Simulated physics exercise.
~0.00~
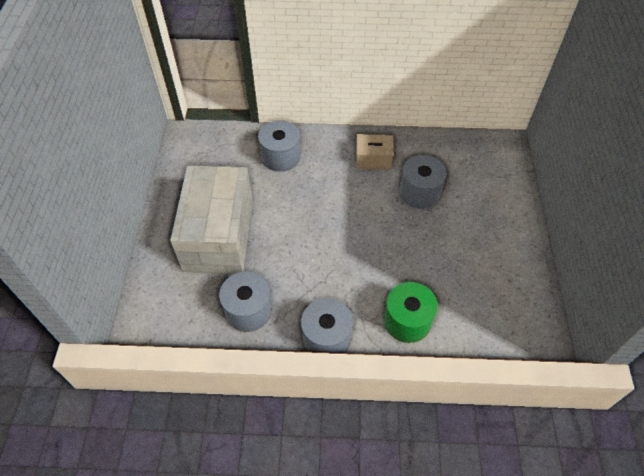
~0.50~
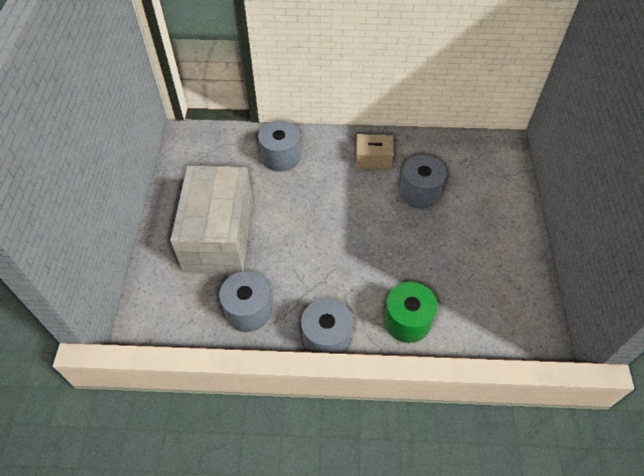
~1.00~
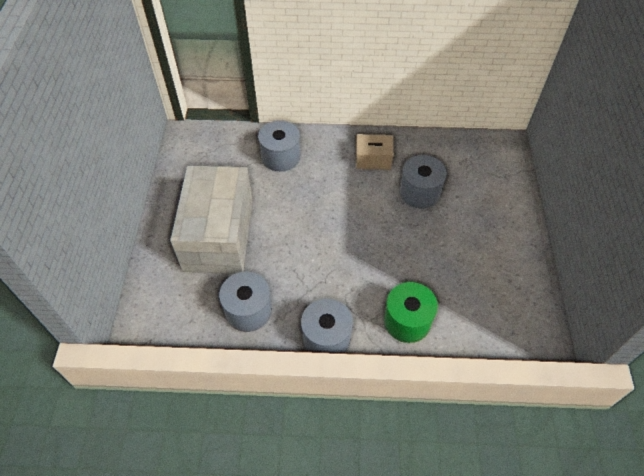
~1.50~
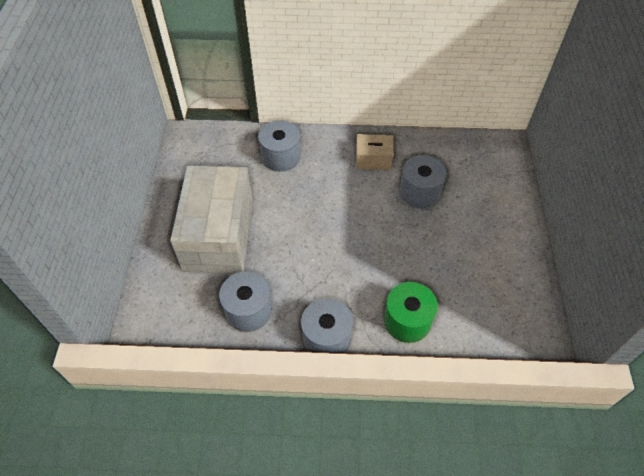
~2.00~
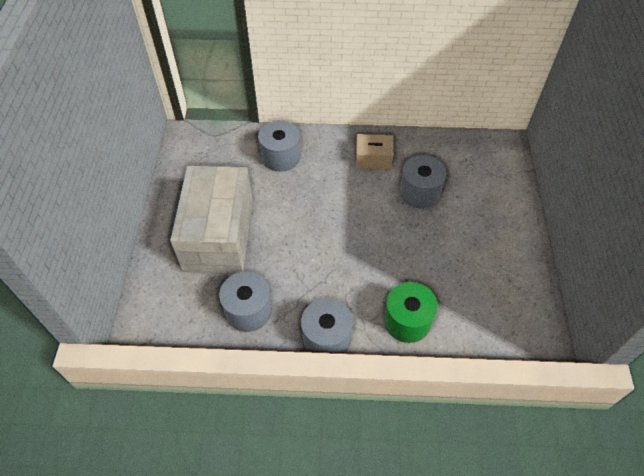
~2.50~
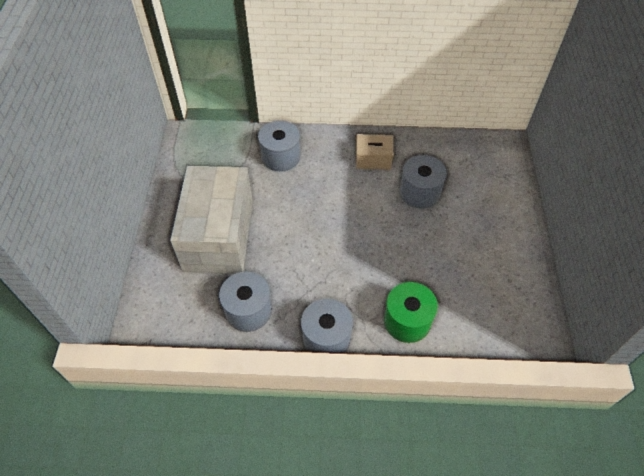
In this clip, greenish water covers the ground outside a walled room holding a green tub, several grey tubs and a small box, then spreads through the doorway onto the floor at the back left, while the objects stay still.
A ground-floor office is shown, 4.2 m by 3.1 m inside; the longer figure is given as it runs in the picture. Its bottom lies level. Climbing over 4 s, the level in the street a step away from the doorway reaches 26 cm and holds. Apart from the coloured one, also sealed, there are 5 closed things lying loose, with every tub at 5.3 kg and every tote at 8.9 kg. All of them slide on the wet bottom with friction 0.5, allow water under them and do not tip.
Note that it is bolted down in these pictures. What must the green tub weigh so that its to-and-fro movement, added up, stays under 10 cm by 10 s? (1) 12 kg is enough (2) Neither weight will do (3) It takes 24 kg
The answer is 3.
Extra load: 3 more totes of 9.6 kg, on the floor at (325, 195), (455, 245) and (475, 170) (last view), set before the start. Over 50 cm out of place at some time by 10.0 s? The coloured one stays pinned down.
Note, in sequence: Exceeded, not exceeded, not exceeded.
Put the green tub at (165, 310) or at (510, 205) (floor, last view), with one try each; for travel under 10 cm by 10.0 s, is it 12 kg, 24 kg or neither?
Taking them in turn, neither mass keeps it, and neither mass keeps it.
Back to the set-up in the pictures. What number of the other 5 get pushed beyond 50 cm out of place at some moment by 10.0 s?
Answer: 3.
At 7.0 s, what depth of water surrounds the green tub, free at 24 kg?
Something like 7 centimetres.
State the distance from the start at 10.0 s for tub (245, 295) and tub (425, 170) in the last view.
The first is 100 cm from its start, the second 120 cm.
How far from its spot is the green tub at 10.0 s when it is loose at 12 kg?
I'd put it at about 120 cm.
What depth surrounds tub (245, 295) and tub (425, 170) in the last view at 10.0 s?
Around 8 cm and 12 cm.
After 3.5 s the green tub would be 0 cm from its start with 12 kg and 0 cm from its start with 24 kg; 0 cm of water round it then.
After 4.5 s the green tub would be 0 cm from its start with 12 kg and 0 cm from its start with 24 kg; 0 cm of water round it then.
After 7.0 s the green tub would be 14 cm from its start with 12 kg and 0 cm from its start with 24 kg; 7 cm of water round it then.
After 10.0 s the green tub would be 130 cm from its start with 12 kg and 0 cm from its start with 24 kg; 10 cm of water round it then.
